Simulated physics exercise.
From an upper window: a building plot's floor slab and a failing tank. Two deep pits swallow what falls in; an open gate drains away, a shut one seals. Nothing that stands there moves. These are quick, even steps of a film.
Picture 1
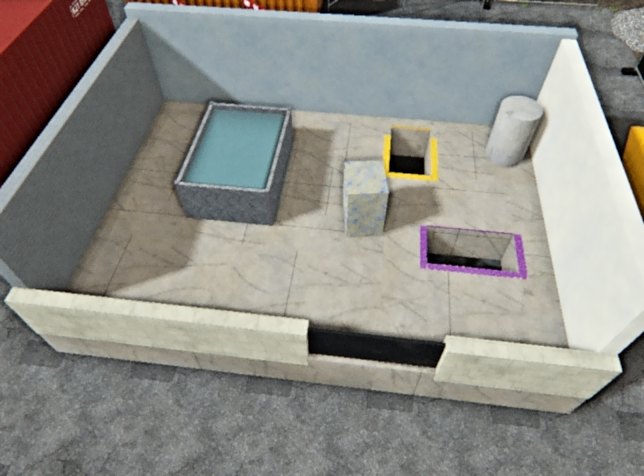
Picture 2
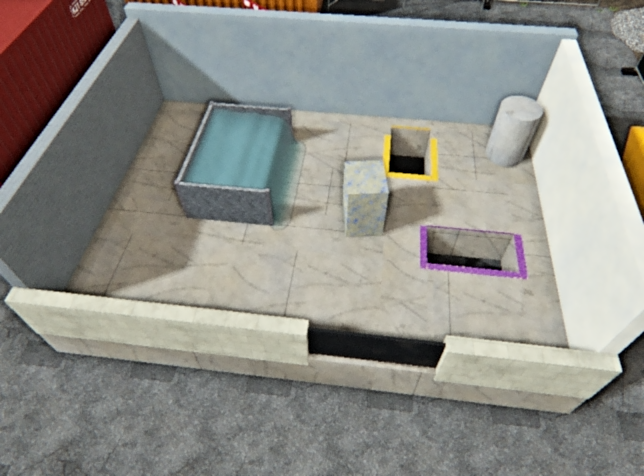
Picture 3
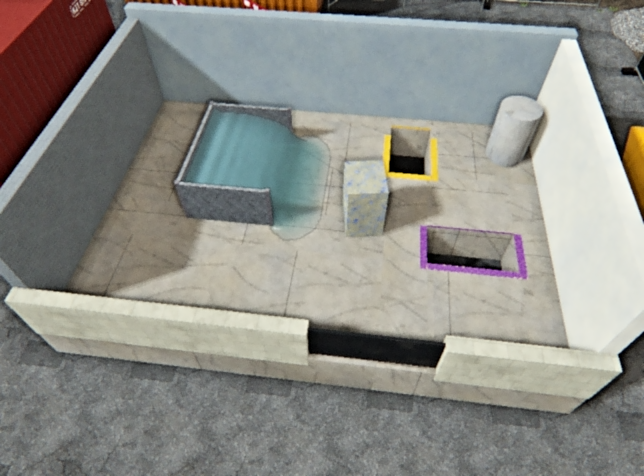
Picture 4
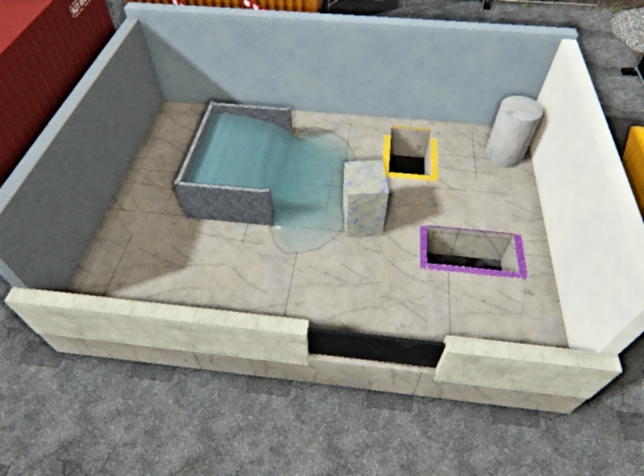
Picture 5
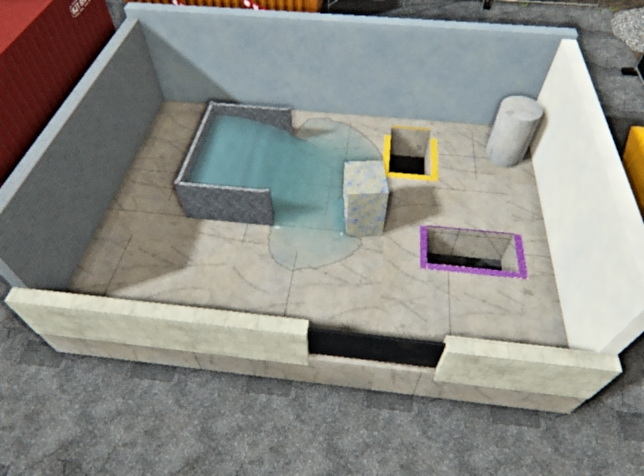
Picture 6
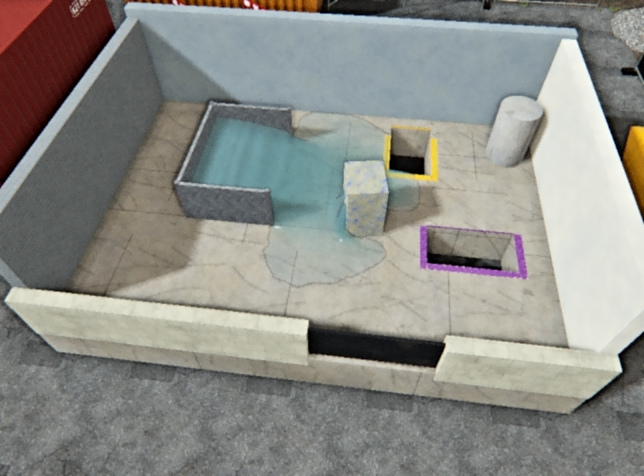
Water burst from the right side of an open gray tank and spread over the tiled floor, flowing around both sides of a stone block and reaching the yellow-edged pit.
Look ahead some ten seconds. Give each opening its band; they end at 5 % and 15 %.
The gate takes not even 5 %; the purple pit takes above 15 %; the yellow pit takes above 15 %.
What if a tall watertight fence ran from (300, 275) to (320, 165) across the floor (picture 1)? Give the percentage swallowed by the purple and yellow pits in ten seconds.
Parts in a hundred: Purple 4, yellow 35.
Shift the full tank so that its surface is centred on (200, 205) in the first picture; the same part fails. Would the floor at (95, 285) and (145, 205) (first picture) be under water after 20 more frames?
In that order: Dry, dry.
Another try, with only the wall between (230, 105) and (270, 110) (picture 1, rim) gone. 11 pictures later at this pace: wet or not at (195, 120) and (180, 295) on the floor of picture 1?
One after the other: Awash, clear.
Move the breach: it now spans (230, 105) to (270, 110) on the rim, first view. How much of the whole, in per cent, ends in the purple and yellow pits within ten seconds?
Parts in a hundred: Purple 4, yellow 30.
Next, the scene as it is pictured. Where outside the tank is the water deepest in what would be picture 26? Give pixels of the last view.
I would point to (567, 373).
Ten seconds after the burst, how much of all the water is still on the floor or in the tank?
Some 32 per cent.
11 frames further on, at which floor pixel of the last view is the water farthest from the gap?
At about (554, 372).
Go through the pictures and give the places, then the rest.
The first picture shows still water in the open tank at (238, 147).
In the second picture, the front is at (282, 226), out from the gap at (280, 169).
In the third picture, the front is at (297, 235), out from the gap at (280, 172).
In the fourth picture, the front is at (315, 245), out from the gap at (280, 173).
In the fifth picture, water pours out at (280, 174) and has run to (338, 256).
In the sixth picture, the front is at (416, 187), out from the gap at (280, 174).
A moment on, water covers 35 % of the floor; the gate 0 %, the purple pit 0 %, the yellow pit 8 %.
Next, water covers 50 % of the floor; the gate 0 %, the purple pit 1 %, the yellow pit 20 %.
Then, water covers 55 % of the floor; the gate 0 %, the purple pit 4 %, the yellow pit 30 %.
Later, water covers 70 % of the floor; the gate 0 %, the purple pit 12 %, the yellow pit 40 %.
In the end, water covers 75 % of the floor; the gate 0 %, the purple pit 22 %, the yellow pit 45 %.
